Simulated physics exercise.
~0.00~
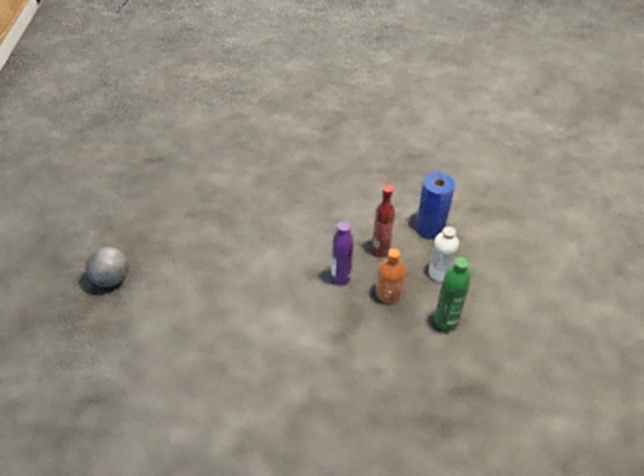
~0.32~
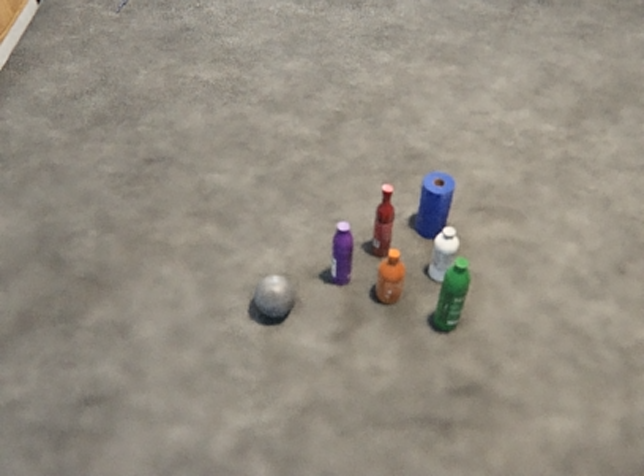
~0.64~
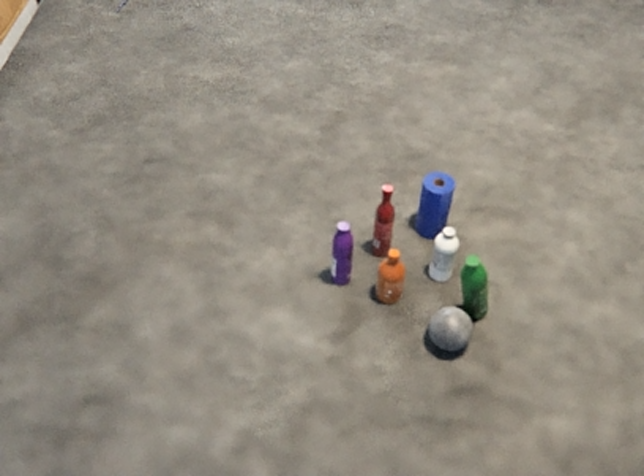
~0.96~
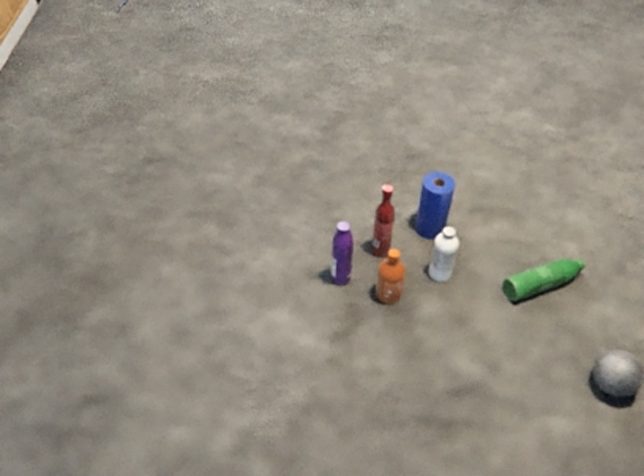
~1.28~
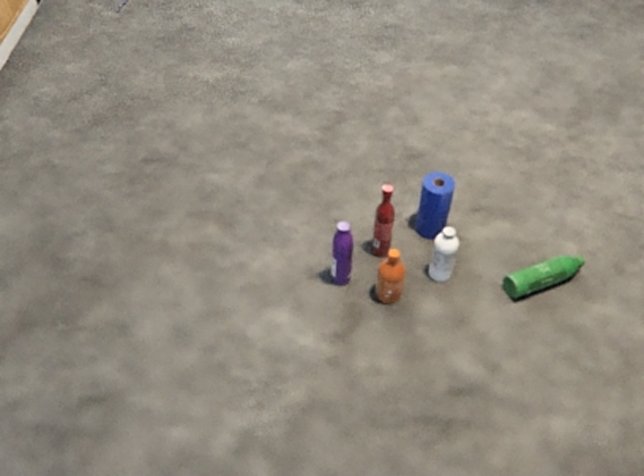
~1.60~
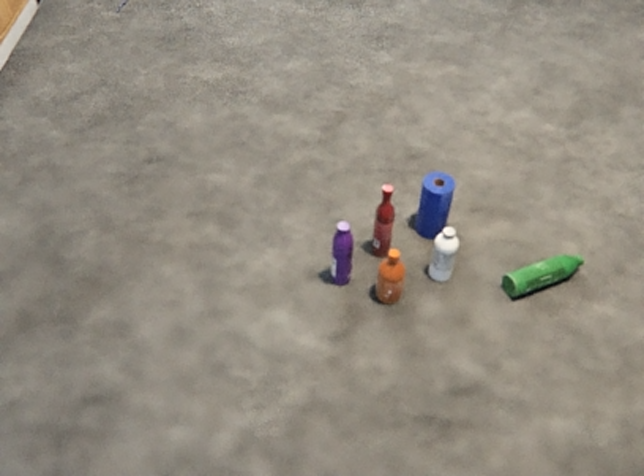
A mottled grey floor is seen from above by a still camera, with a pale edge at the upper left corner. A grey ball is at the left, and to the right stands a loose group of purple, orange, red, white and green bottles with a blue roll behind them. The ball rolls rightward, passing in front of the purple and orange bottles, and hits the green bottle, which leans away. The green bottle topples to the right as the ball rolls on and leaves the view. It ends lying on its side, while the others stay upright in place.
